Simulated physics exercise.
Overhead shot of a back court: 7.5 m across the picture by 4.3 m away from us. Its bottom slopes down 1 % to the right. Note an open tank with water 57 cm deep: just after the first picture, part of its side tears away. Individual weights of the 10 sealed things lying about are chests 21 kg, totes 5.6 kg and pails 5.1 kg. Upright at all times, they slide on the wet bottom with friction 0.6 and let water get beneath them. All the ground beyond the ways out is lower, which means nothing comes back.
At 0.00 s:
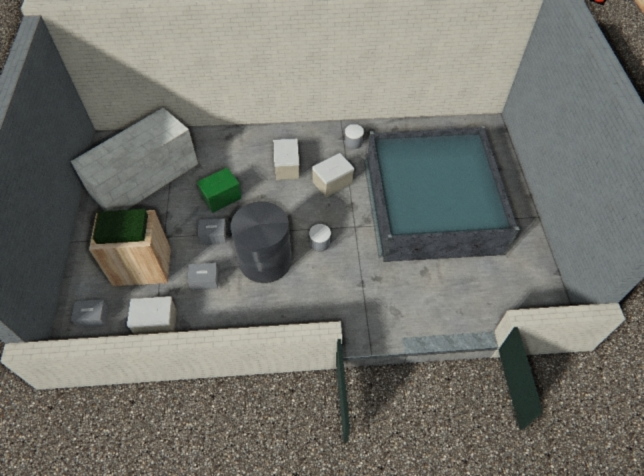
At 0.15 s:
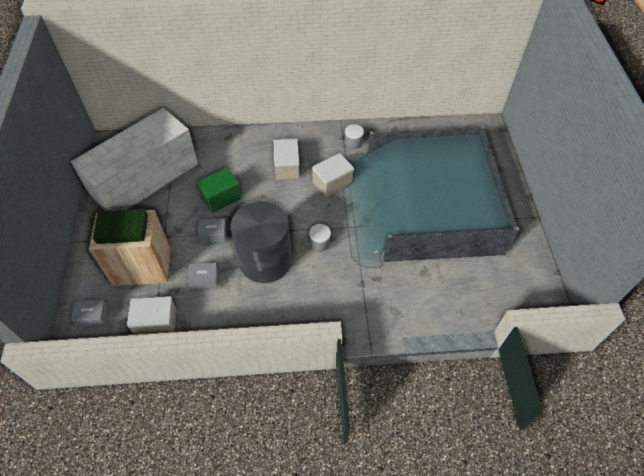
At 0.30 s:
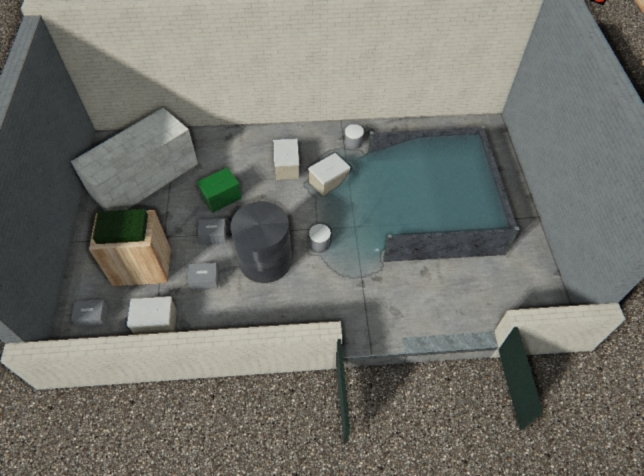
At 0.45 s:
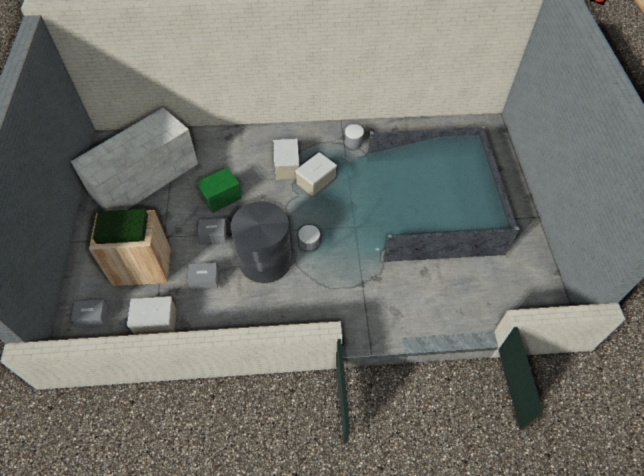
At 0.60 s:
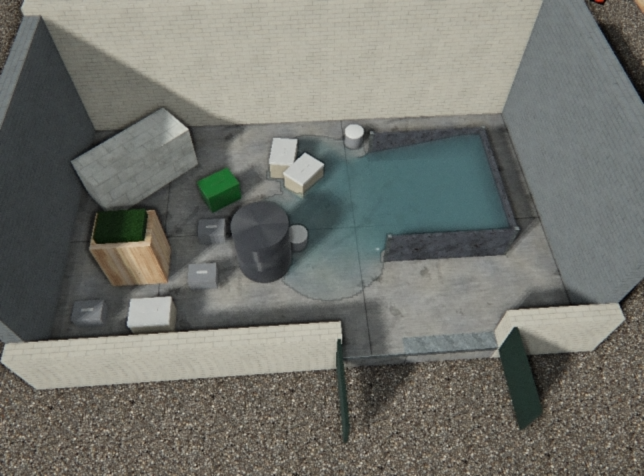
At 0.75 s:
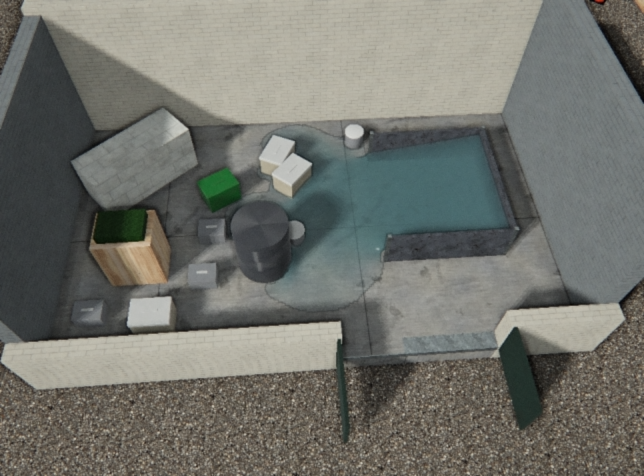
At first, water fills a square tank on the right of a walled court strewn with boxes and pails. The tank's left side then opens and water spreads leftward across the floor, sliding a pale box and a small pail left, the pail up to a dark barrel, before a second pale box shifts.
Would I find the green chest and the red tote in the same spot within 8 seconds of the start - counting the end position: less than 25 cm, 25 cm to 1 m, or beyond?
Final positions: The green chest lands far from its start, the red tote lands far from its start.
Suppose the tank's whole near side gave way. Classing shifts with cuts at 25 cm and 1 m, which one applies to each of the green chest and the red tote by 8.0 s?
Then the green chest stays put, the red tote holds its place.
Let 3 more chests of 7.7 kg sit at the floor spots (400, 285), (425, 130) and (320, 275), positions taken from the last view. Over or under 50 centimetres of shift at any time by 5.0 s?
In sequence: Stays within; stays within; goes beyond.
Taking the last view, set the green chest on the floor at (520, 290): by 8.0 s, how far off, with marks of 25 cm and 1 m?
It hardly budges.
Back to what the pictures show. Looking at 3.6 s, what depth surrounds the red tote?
Roughly 12 cm deep.
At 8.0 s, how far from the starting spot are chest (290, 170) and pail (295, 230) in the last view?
In turn: 80 cm, 300 cm.
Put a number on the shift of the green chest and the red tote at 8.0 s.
I'd estimate about 250 and 200 cm, in that order.
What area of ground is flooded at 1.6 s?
That flooded area is roughly 16 m2.
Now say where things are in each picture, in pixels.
The green chest at (218, 183) rests on the ground; the red tote is out of sight; water covers 3.7 m2; 0 of 10 have shifted, in the first frame.
The green chest at (218, 183), on the bottom; the red tote is out of sight; water covers 4.6 m2; 0 of 10 have shifted, in the second frame.
The green chest at (218, 183), on the bottom; the red tote is out of sight; water covers 5.7 m2; 1 of 10 have shifted, in the third frame.
The green chest at (218, 183) rests on the ground; the red tote is out of sight; water covers 6.8 m2; 2 of 10 have shifted, in the fourth frame.
The green chest at (218, 183), on the bottom; the red tote is out of sight; water covers 8.0 m2; 2 of 10 have shifted, in the fifth frame.
The green chest at (218, 183) rests on the ground; the red tote is out of sight; 9.4 m2 under water; 3 of 10 have shifted, in the sixth frame.
After 1.6 s the green chest is near (193, 175), 0.4 m from its start, aground; the red tote is near (110, 229), 0.3 m from its start, aground; 0 of 10 are out; 2 afloat.
After 3.6 s the green chest is near (117, 217), 1.6 m from its start, afloat; the red tote is near (79, 307), 1.5 m from its start, afloat; 0 of 10 are out; 9 afloat.
After 5.6 s the green chest is near (78, 268), 2.4 m from its start, afloat; the red tote is near (115, 315), 1.5 m from its start, afloat; 0 of 10 are out; 8 afloat.
After 8.0 s the green chest is near (92, 292), 2.5 m from its start, aground; the red tote is near (207, 309), 2.0 m from its start, afloat; 0 of 10 are out; 5 afloat.
